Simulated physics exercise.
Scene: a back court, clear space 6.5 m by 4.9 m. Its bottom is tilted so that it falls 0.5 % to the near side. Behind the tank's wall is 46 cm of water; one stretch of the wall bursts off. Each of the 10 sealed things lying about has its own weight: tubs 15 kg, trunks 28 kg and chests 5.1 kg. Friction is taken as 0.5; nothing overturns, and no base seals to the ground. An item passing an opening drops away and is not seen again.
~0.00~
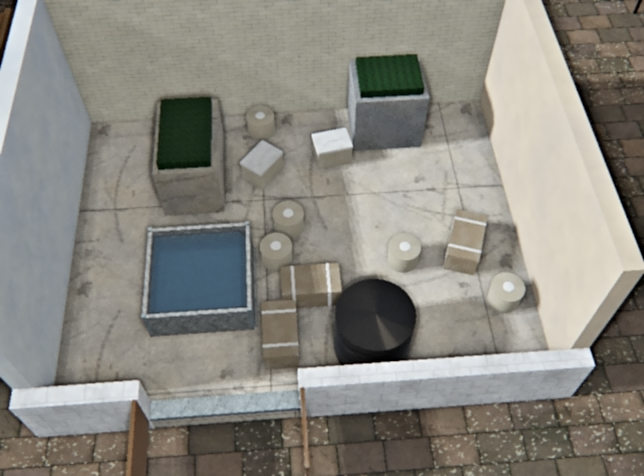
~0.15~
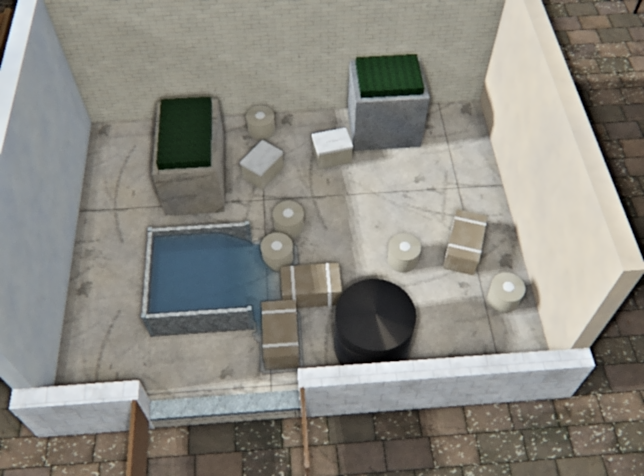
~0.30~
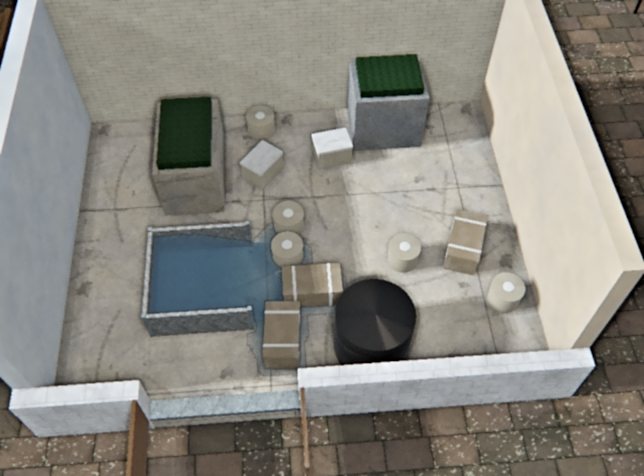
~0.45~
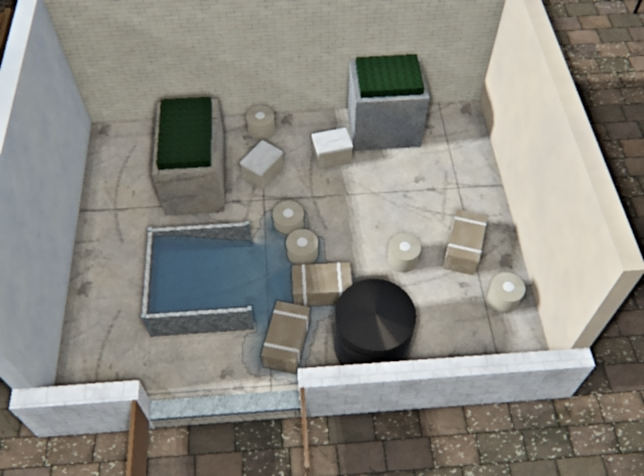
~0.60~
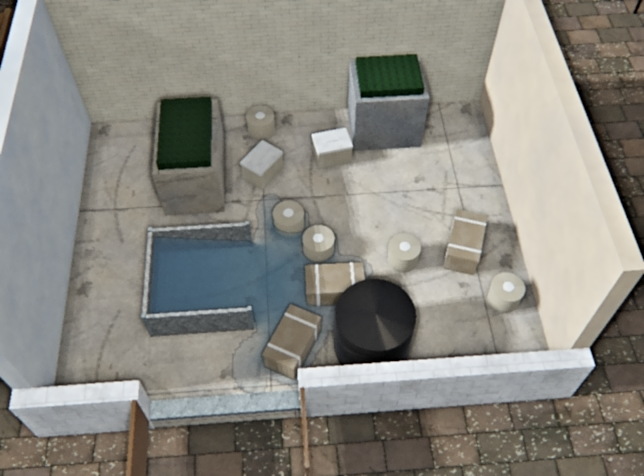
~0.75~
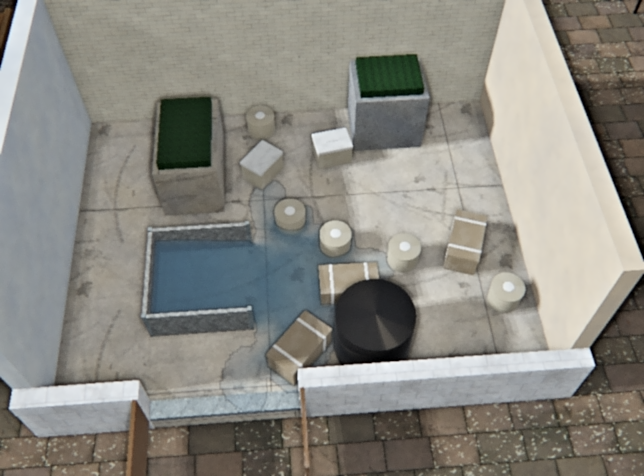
Walled back court with water pouring from a tank's open right side, spreading and pushing a tub and two boxes rightward.
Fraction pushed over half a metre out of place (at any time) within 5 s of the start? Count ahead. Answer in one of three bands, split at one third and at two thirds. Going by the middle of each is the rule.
One to two thirds.
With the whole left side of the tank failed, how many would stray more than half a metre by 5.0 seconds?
Then the count would be 0.
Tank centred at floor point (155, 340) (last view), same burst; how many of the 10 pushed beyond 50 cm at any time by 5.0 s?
4.
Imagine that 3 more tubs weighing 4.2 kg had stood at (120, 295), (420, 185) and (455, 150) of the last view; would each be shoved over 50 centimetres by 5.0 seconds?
In the order asked: Not as far, farther than that, farther than that.
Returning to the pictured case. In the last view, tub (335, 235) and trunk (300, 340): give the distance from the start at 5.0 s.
Going in order, that's 350 cm for one and 50 cm for the other.
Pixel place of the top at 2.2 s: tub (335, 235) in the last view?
Close to pixel (437, 181).
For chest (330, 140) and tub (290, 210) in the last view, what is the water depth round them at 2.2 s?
1 and 3 cm.
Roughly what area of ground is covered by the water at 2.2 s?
My estimate is roughly 15 m2.
After 1.1 s 2 of 10 are over 50 cm from their spots; 0 afloat.
After 2.2 s 3 of 10 are over 50 cm from their spots; 1 afloat.
After 3.5 s 4 of 10 are over 50 cm from their spots; 1 afloat.
After 5.0 s 5 of 10 are over 50 cm from their spots, and 6 have been at some point; 1 afloat.
